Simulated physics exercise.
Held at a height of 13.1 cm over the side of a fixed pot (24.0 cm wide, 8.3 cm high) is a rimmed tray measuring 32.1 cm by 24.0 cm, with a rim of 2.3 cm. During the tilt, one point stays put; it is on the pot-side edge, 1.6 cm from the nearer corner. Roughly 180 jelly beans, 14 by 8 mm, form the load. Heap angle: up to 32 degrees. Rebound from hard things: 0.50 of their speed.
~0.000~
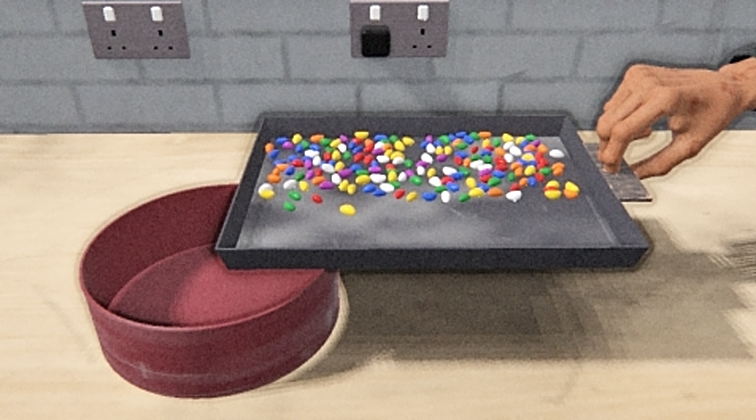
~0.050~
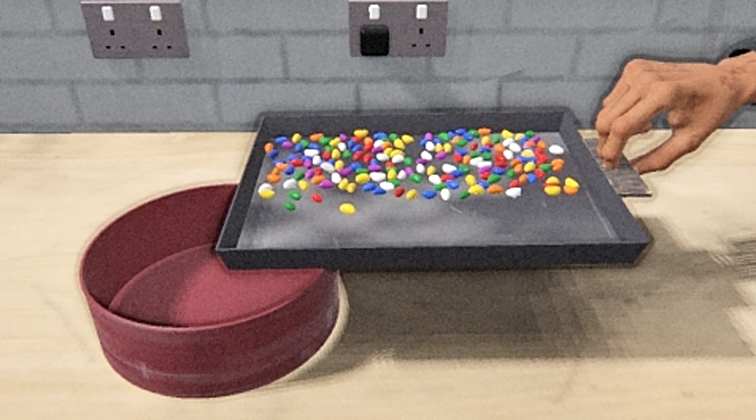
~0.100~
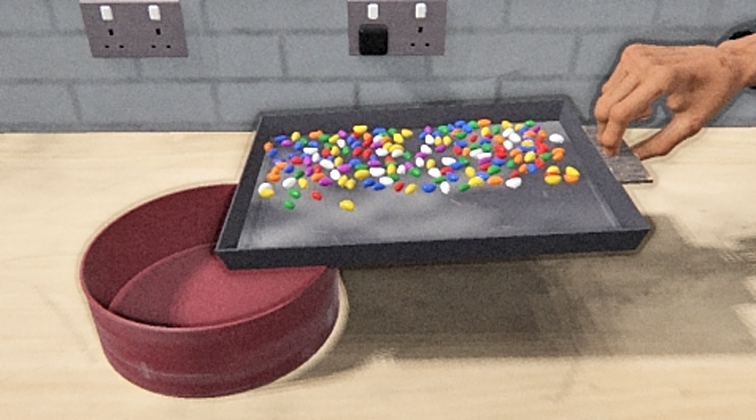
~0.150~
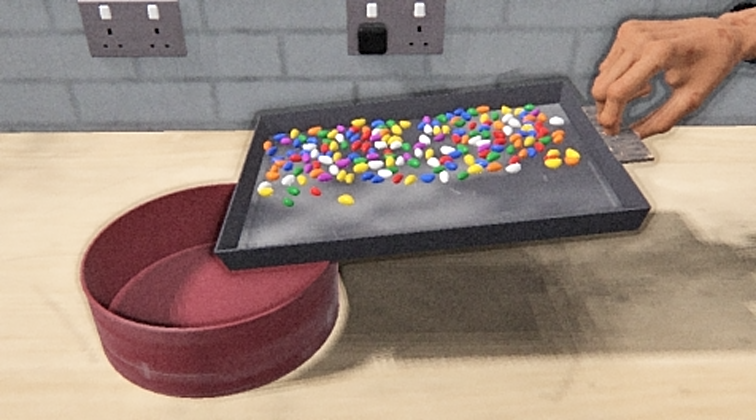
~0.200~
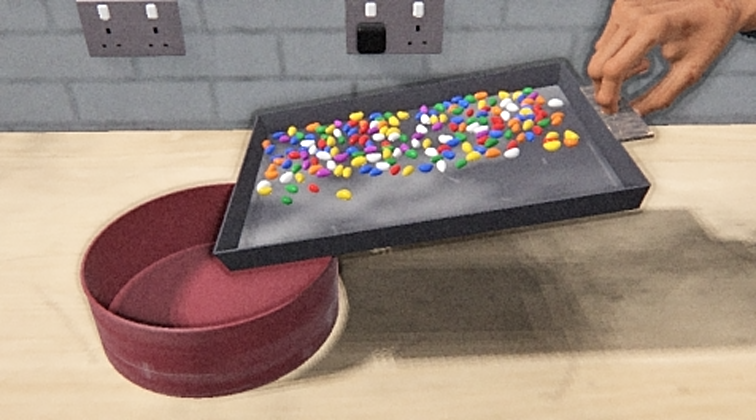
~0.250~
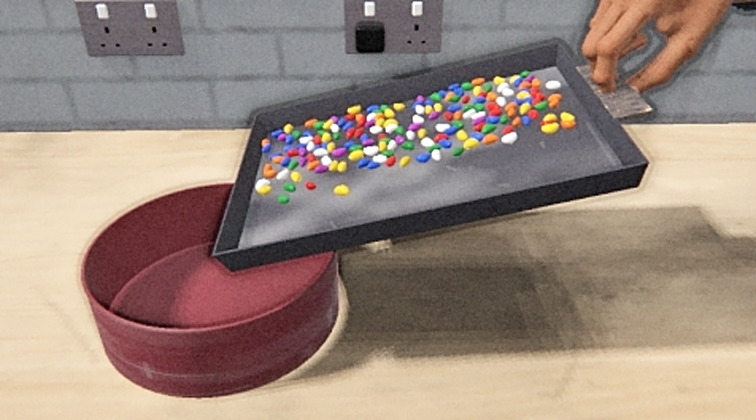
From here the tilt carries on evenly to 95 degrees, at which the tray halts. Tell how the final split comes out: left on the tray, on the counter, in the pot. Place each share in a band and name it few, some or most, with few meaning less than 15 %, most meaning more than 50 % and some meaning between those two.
In the end: Tray few, counter few, pot most.
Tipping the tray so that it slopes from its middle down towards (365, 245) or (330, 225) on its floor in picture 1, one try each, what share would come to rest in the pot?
0 and 45 %.
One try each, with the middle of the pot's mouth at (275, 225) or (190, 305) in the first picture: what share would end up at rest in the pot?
Some 80 and 50 per cent.
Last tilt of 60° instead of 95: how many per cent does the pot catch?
25 per cent.
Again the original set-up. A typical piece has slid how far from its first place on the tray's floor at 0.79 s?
It has moved some 14 cm from its start.
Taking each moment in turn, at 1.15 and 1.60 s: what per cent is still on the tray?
In order, 70 and 10.
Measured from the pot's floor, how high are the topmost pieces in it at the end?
Roughly 1.5 cm up.
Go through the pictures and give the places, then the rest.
The first frame shows tray tilt 0 degrees, front corners at (225, 245) and (639, 242); middle of the pieces at (422, 165); pot at (213, 244).
The second frame shows tray tilt 1 degrees, front corners at (225, 245) and (639, 238); middle of the pieces at (421, 162).
The third frame shows tray tilt 3 degrees, front corners at (225, 246) and (640, 224); middle of the pieces at (421, 156).
The fourth frame shows tray tilt 6 degrees, front corners at (223, 247) and (640, 204), lowest corner left front; middle of the pieces at (420, 147).
The fifth frame shows tray tilt 10 degrees, front corners at (222, 248) and (640, 182), lowest corner left front; middle of the pieces at (417, 137).
The sixth frame shows tray tilt 14 degrees, front corners at (221, 249) and (637, 160), lowest corner left front; middle of the pieces at (415, 127); pot at (213, 245). The tray's pace is about 70 degrees a second.
After 0.79 s, tilt 52 degrees; the tray holds 100 %, the pot 0 %.
Then, at 1.15 s, tilt 78 degrees; the tray holds 70 %, the pot 25 %.
Then, at 1.60 s, tilt 95 degrees; the tray holds 10 %, the pot 75 %.
In the end, at 2.5 s, tray 0 %, counter 5 %, pot 90 %.
